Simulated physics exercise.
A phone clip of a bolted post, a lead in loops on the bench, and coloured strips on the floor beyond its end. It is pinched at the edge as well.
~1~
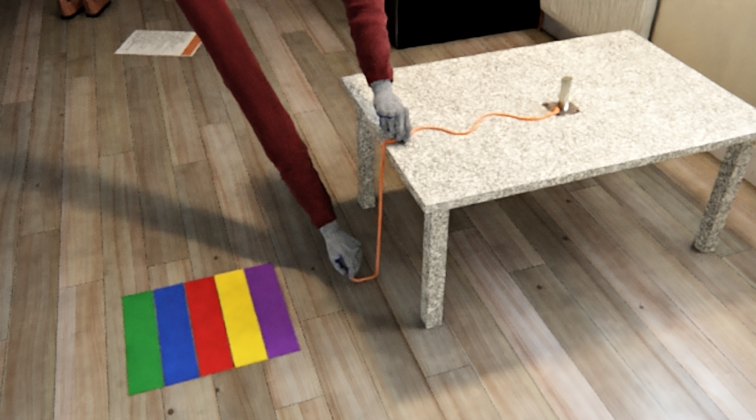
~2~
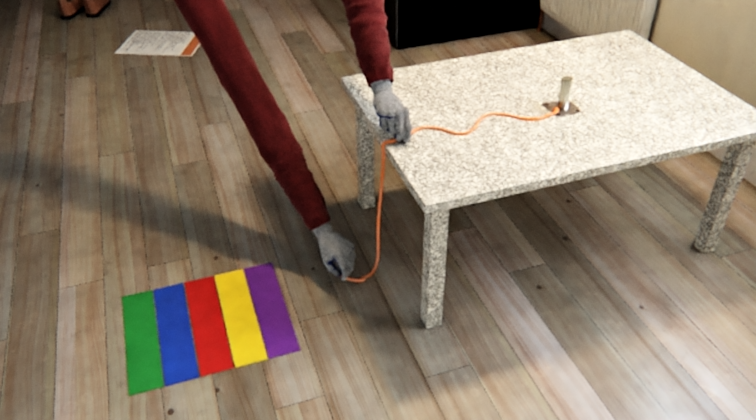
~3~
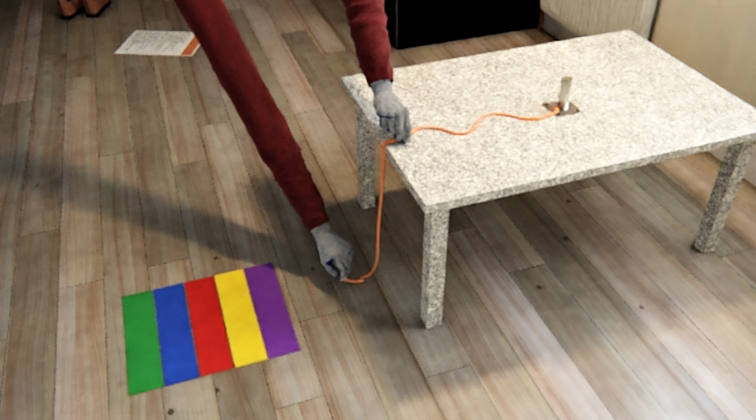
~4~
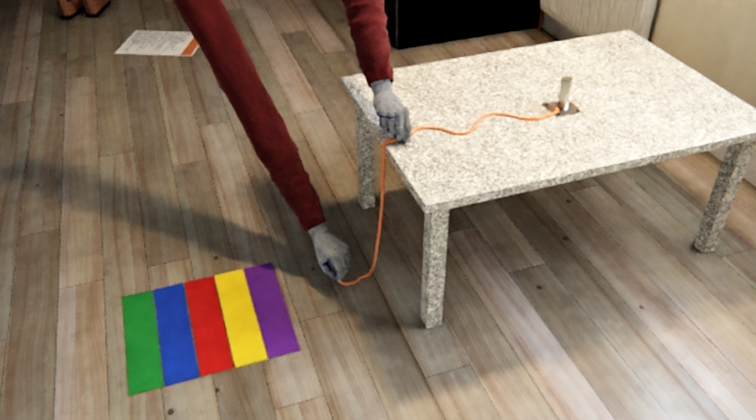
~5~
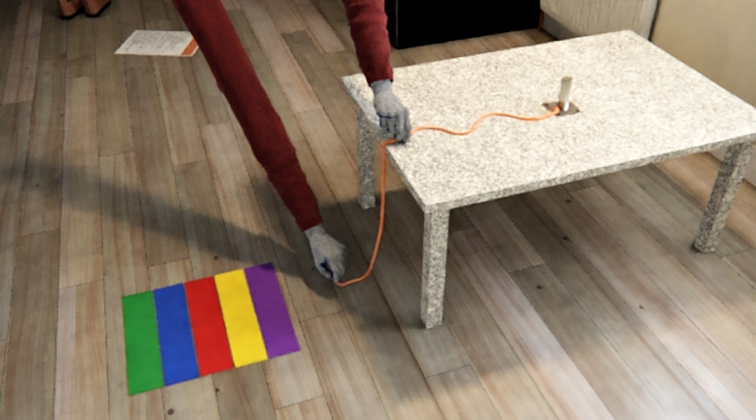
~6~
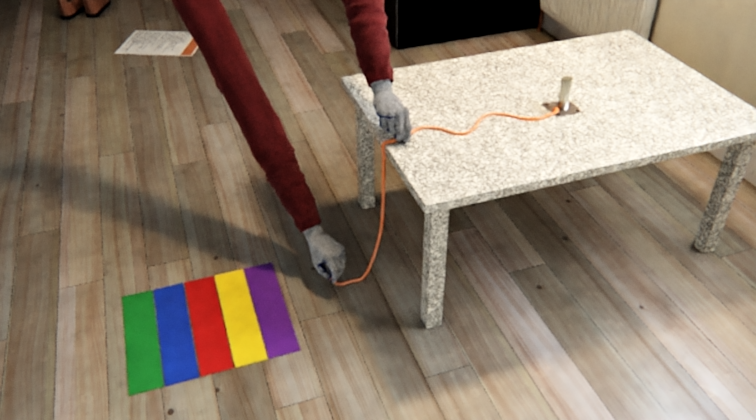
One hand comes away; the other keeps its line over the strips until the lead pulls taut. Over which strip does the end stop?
It gets as far as the red strip.
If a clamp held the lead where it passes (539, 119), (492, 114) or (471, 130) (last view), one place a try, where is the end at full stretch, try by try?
In that order: (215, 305), (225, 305) and (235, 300).
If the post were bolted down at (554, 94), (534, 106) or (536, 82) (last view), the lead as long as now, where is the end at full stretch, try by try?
About (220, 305), (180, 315) and (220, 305).
Soon after, end near (259, 296); over purple.
After that, end near (227, 304); over yellow.
At the stop, end near (209, 308); over red. The red one.
